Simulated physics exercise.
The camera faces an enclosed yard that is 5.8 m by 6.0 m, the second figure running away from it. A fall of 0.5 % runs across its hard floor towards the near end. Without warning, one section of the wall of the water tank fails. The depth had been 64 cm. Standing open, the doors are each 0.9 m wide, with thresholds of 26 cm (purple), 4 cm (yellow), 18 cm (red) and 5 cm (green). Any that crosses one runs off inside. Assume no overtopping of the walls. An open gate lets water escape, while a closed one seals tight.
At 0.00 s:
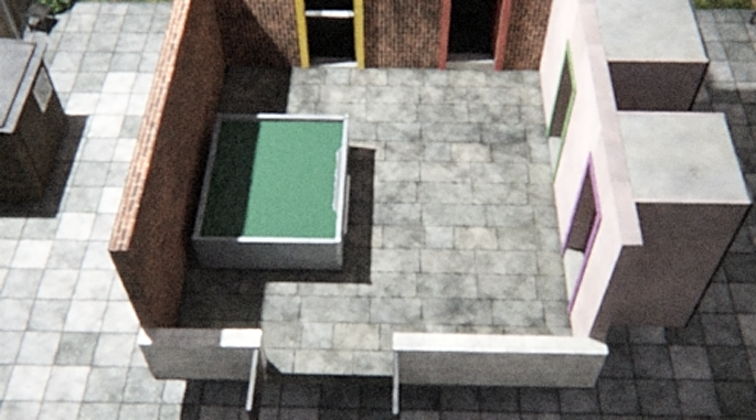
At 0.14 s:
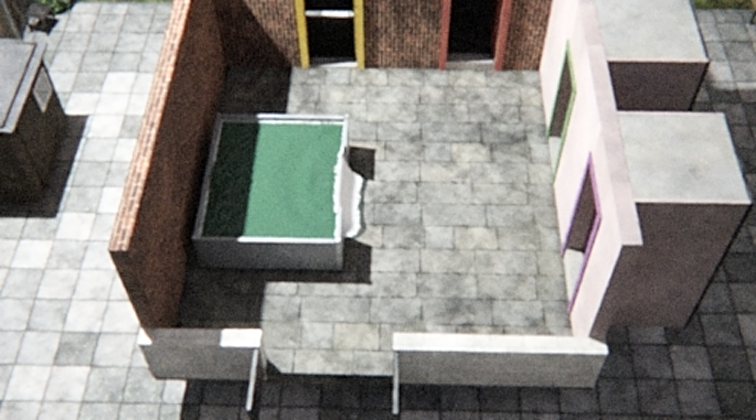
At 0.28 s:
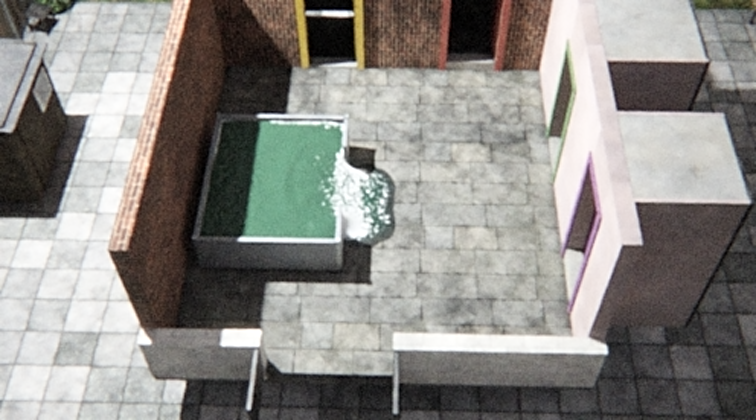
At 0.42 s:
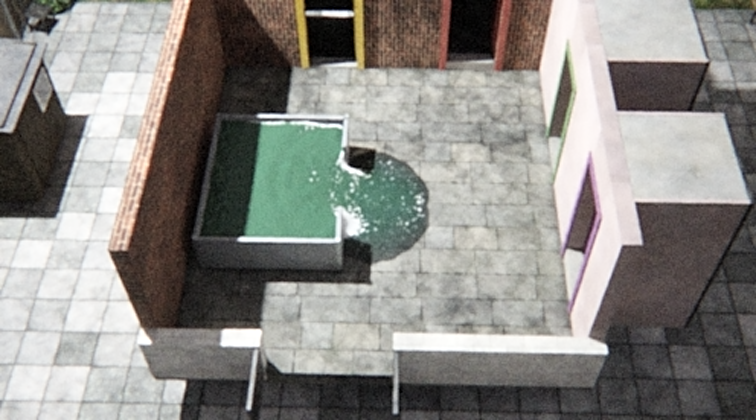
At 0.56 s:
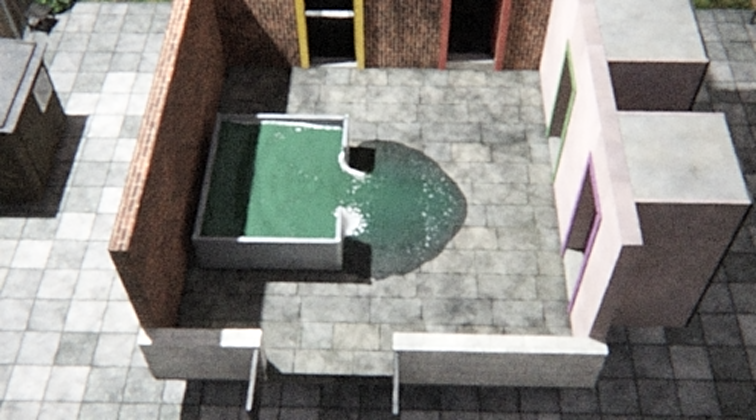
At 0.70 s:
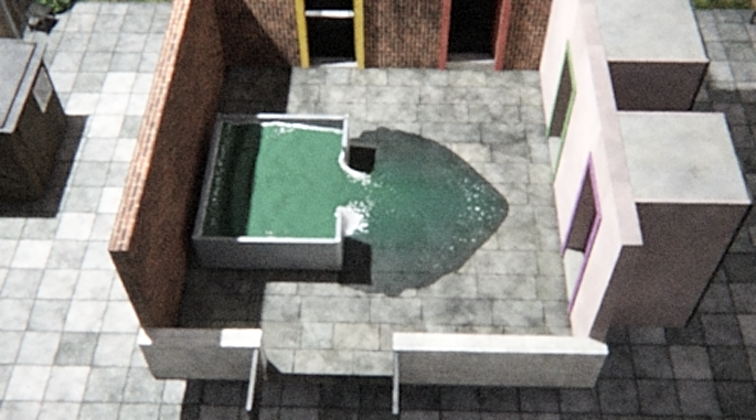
Green water bursting through the right side of a square tank and spreading rightward across the paving of a walled yard.
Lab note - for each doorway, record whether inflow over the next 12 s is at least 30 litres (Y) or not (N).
Record: Purple door N; yellow door N; red door N; green door Y.
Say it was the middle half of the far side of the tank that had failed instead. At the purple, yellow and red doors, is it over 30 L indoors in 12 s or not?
Purple: Within the limit; yellow: Exceeding the limit; red: Within the limit.
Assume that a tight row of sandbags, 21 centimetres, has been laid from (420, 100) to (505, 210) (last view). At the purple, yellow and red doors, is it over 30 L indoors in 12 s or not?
Then the purple door is short of it, the yellow door over the mark, the red door short of it.
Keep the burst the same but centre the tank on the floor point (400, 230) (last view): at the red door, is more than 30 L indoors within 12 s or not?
Against that limit: Red under.
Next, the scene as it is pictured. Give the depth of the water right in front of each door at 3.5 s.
Readings (cm): Purple = 17; yellow = 0; red = 13; green = 17.
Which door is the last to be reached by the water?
Last comes the yellow one.
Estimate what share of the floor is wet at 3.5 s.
55 %.
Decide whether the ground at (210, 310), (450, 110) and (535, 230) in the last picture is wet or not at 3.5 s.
Listed in sequence, the spots are bone dry, drenched and drenched.
After 1.4 s water covers 40 % of the floor and is deepest (35 cm) near (355, 209); purple door 12 cm at the sill, 0 L in, yellow door not reached, red door not reached, green door 12 cm at the sill, 4 L in.
After 2.2 s water covers 50 % of the floor and is deepest (44 cm) near (575, 363); purple door 23 cm at the sill, 0 L in, yellow door not reached, red door not reached, green door 20 cm at the sill, 78 L in.
After 3.5 s water covers 55 % of the floor and is deepest (27 cm) near (575, 363); purple door 17 cm at the sill, 0 L in, yellow door not reached, red door 13 cm at the sill, 0 L in, green door 17 cm at the sill, 190 L in.
After 7.0 s water covers 100 % of the floor and is deepest (14 cm) near (171, 355); purple door 12 cm at the sill, 0 L in, yellow door 3 cm at the sill, 0 L in, red door 9 cm at the sill, 0 L in, green door 11 cm at the sill, 320 L in.
After 12.0 s water covers 100 % of the floor and is deepest (12 cm) near (171, 355); purple door 9 cm at the sill, 0 L in, yellow door 10 cm at the sill, 7 L in, red door 7 cm at the sill, 0 L in, green door 7 cm at the sill, 377 L in.
